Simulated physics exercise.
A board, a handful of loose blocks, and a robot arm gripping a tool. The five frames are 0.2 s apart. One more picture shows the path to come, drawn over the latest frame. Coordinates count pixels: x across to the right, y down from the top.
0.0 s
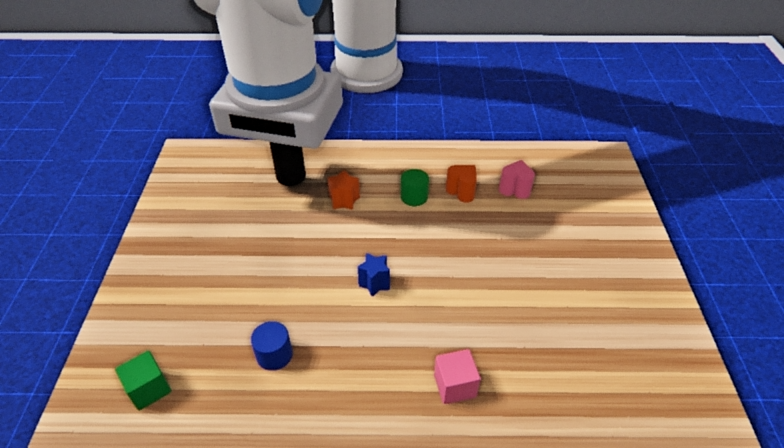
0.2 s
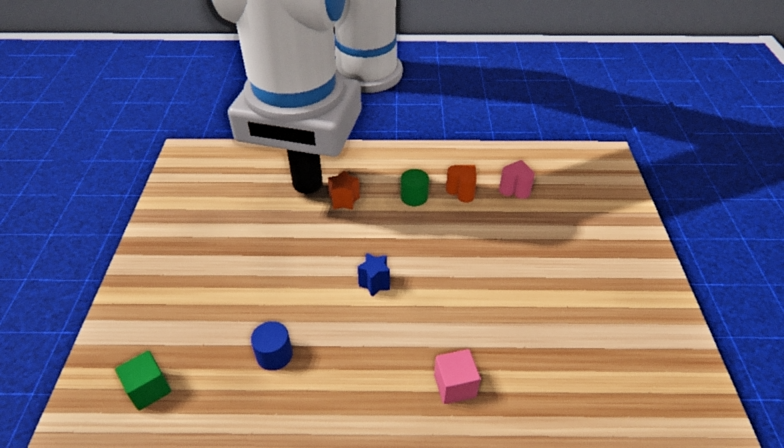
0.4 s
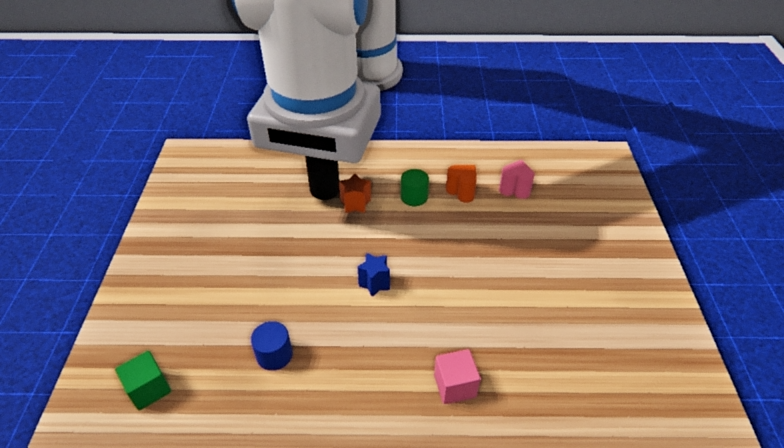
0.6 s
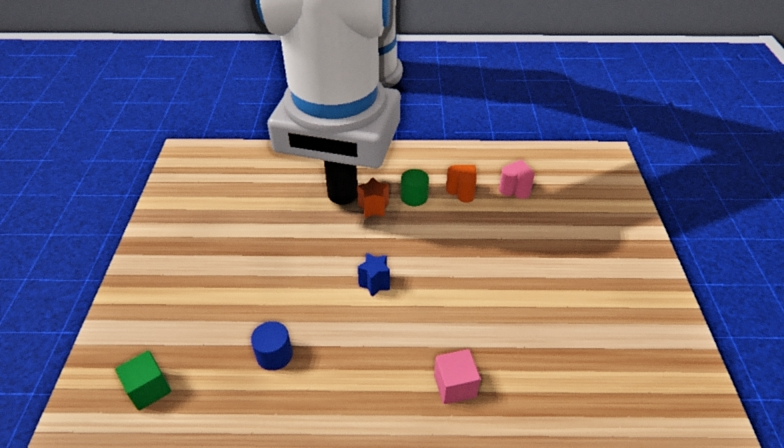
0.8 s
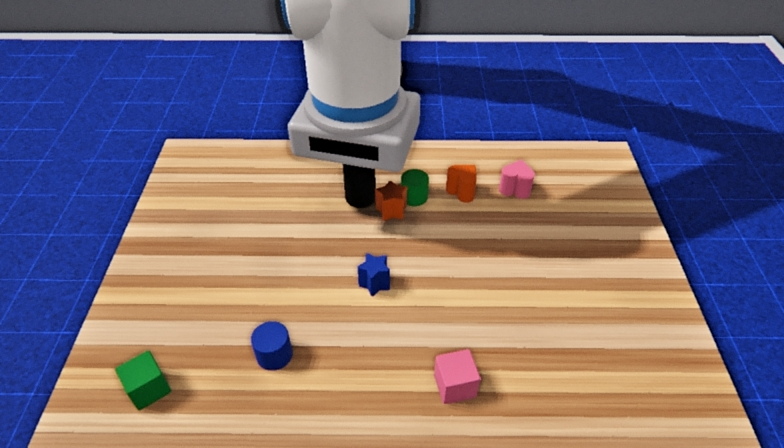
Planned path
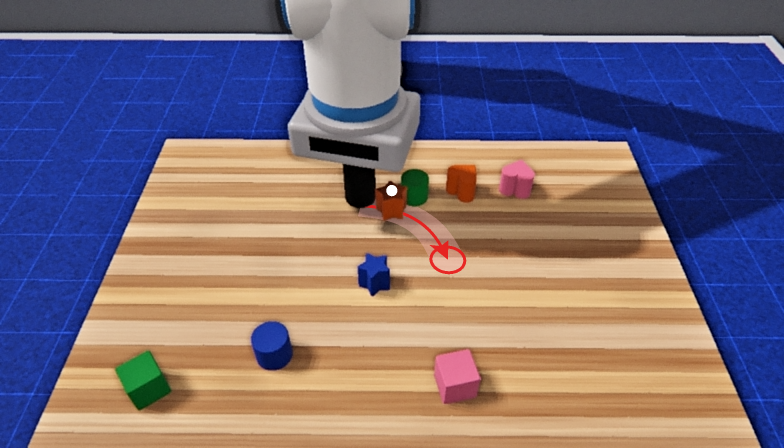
The footage shows a robot arm holding a black tool above a wooden board of colored blocks, moving right until it meets the orange star and pushes it a short way right, close to the green round block.
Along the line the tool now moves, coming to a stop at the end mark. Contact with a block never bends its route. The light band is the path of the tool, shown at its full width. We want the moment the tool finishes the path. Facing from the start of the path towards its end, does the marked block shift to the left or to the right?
That block drifts left.
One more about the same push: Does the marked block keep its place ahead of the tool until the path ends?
It seems not.
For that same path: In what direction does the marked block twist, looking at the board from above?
From overhead, the rotation is counterclockwise.
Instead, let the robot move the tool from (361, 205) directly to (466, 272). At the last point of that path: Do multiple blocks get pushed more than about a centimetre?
No, that is not how it ends up.
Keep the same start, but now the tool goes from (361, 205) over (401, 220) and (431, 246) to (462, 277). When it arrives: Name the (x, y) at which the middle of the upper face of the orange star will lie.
If I read the scene right, the answer is (439, 198).
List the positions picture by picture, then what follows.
Tool tip (291, 178); block tops, orange star (343, 181); green round block (415, 177); orange heart-shaped block (464, 172), in the first frame.
Tool (308, 185); blocks unchanged, in the second frame.
Tool (325, 191); orange star (354, 184), in the third frame.
Tool (343, 195); orange star (373, 188), in the fourth frame.
Tool (361, 199); orange star (392, 191); green round block (415, 177); orange heart-shaped block (464, 172), in the fifth frame.
Path on the board, from (361, 205) through (399, 212) and (430, 231) to (448, 260); the dot is on the orange star.
The first path, step by step. One third of the way, tool (399, 206); orange star (427, 197), turned 35° anticlockwise; green round block (421, 176).
Two thirds of the way, tool (430, 224); orange star (459, 207), turned 60° anticlockwise; green round block (421, 176).
At the end, tool (449, 253); orange star (463, 209), turned 80° anticlockwise; green round block (421, 176); orange heart-shaped block in place.
